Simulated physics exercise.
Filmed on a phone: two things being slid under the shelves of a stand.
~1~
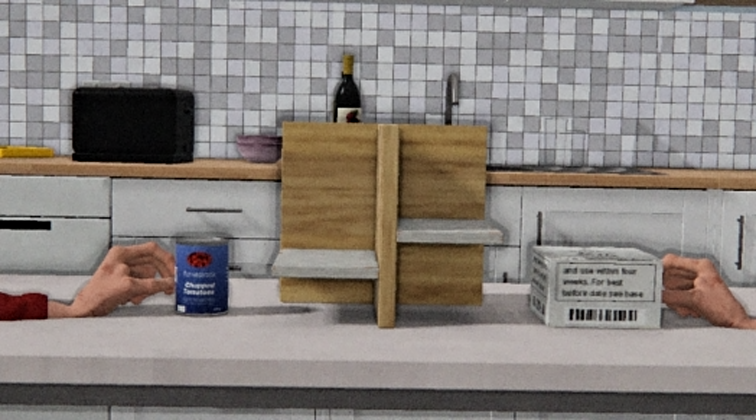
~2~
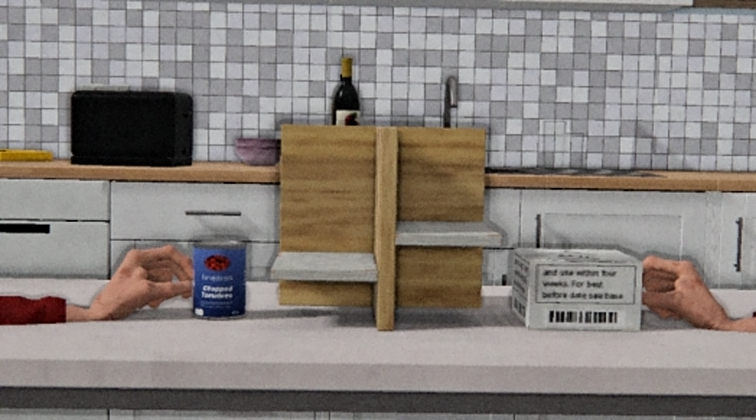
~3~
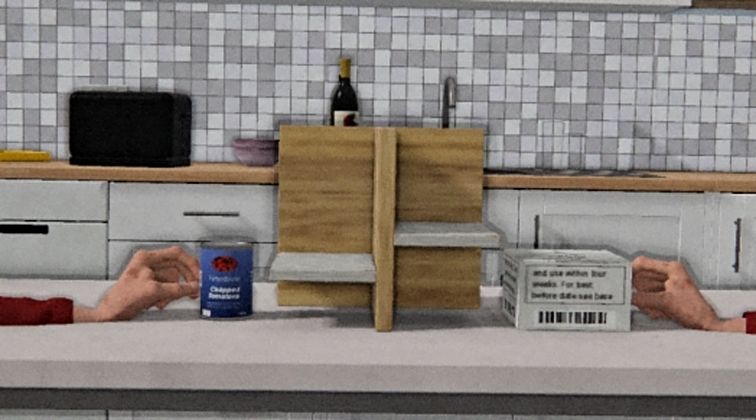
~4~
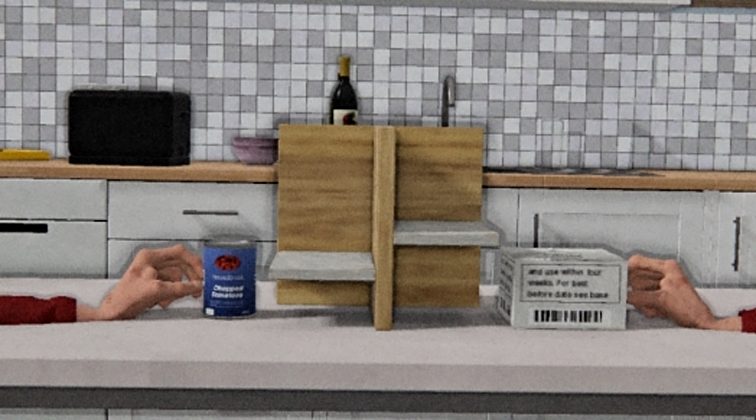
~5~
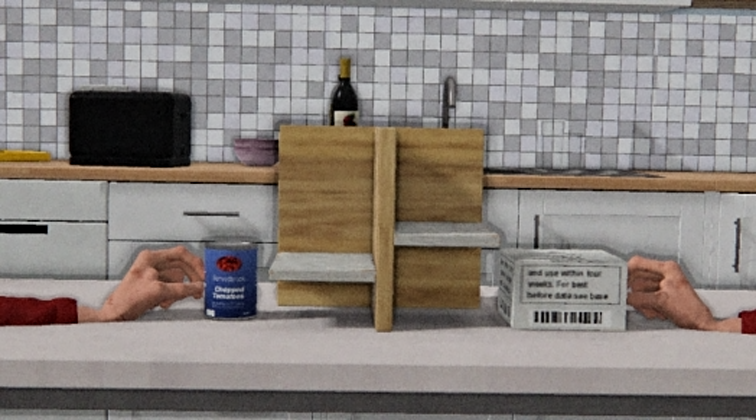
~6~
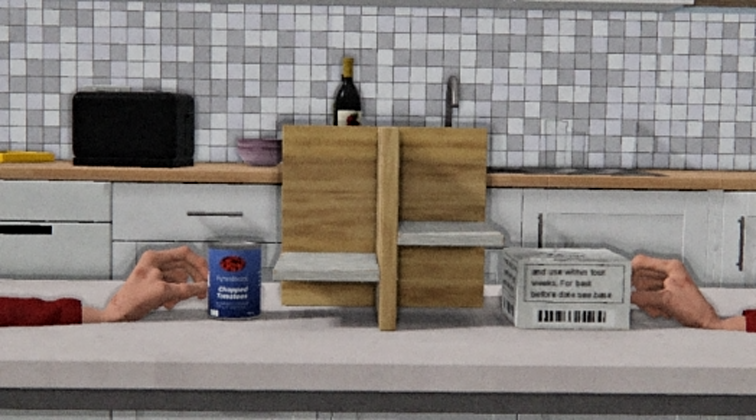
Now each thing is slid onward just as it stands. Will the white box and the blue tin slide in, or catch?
As it turns out, the white box goes under, the blue tin stops at the shelf.
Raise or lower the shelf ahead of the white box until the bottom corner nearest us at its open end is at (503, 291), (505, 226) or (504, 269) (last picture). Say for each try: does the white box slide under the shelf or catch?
In turn it is stopped; fits; is stopped.
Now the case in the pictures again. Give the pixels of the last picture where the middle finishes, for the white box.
Its middle is close to (460, 286).
Then, 0.28 s after the last picture, white box sliding up to the opening near (546, 287); blue tin sliding up to the opening near (251, 281).
Then, 0.54 s after the last picture, white box part of the way in near (506, 287); blue tin stopped at the opening near (251, 281).
Then, 0.72 s after the last picture, white box part of the way in near (479, 286); blue tin stopped at the opening near (251, 281).
At rest, the white box slides in, near (460, 286); the blue tin catches on the edge, near (251, 281).
